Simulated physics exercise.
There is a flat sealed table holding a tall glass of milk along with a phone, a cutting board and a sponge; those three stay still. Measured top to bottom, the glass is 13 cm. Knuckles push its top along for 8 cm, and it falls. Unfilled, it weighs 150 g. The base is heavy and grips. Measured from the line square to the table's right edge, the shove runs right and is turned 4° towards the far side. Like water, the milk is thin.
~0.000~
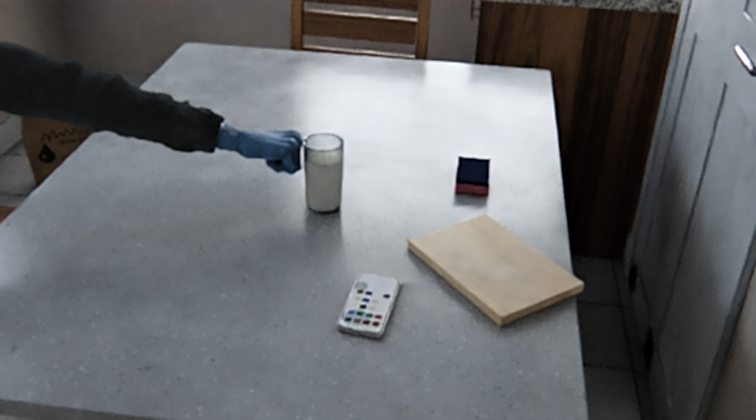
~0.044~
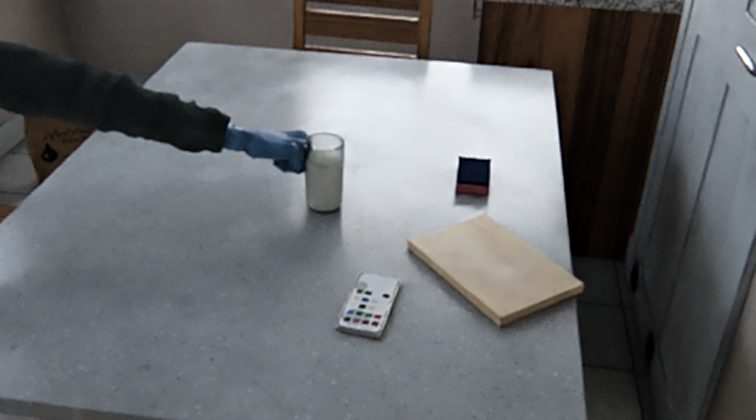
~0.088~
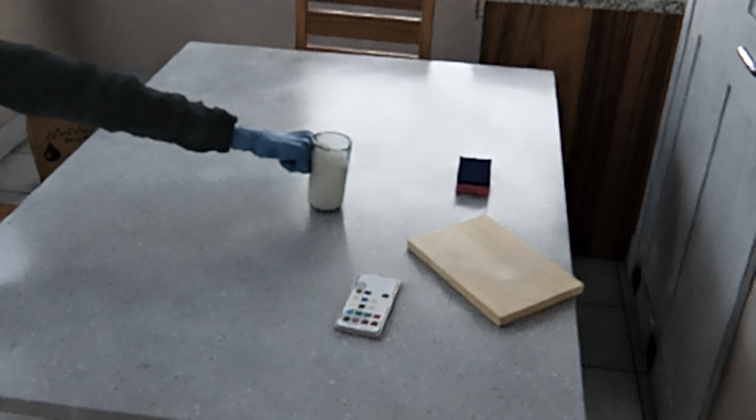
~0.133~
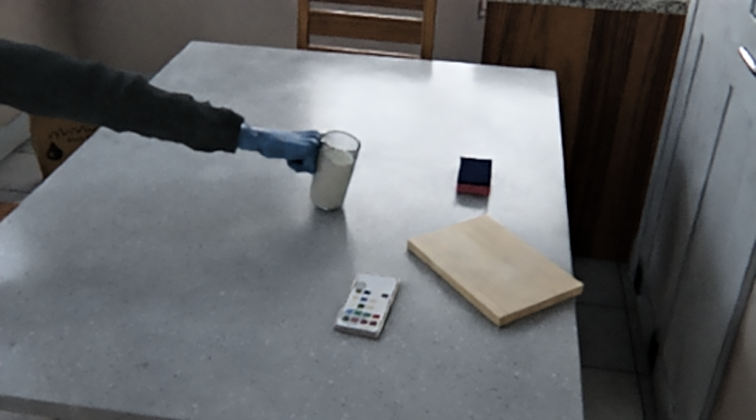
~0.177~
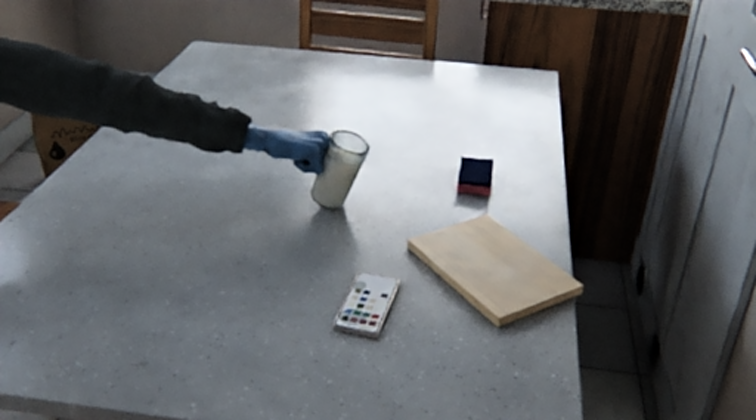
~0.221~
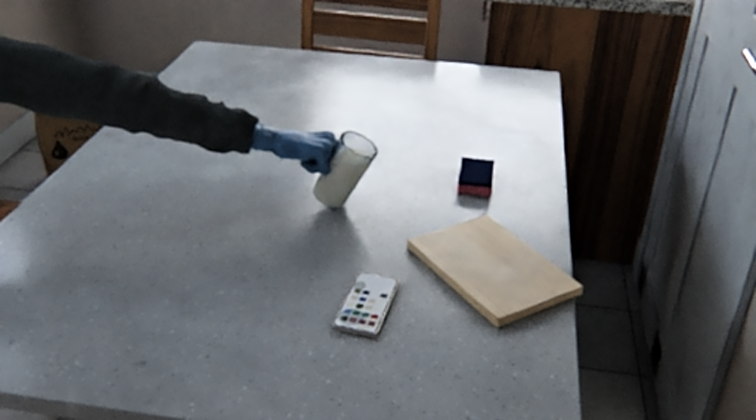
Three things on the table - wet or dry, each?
Phone: Dry; cutting board: Wet; sponge: Wet.
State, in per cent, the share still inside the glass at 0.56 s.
It is roughly 60 percent.
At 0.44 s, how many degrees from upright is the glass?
About 88 degrees.
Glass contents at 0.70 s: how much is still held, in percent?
Roughly 36 per cent.
After 0.44 s the tilt is 88° and 99 per cent is in the glass, 0 has run off the table; wet so far, nothing.
After 0.56 s the tilt is 88° and 60 per cent is in the glass, 0 has run off the table; wet so far, cutting board.
After 0.70 s the tilt is 88° and 37 per cent is in the glass, 2 has run off the table; wet so far, cutting board.
After 0.94 s the tilt is 88° and 20 per cent is in the glass, 20 has run off the table; wet so far, cutting board, sponge.
In the end 6 per cent is in the glass, 44 has run off the table; wet so far, cutting board, sponge.
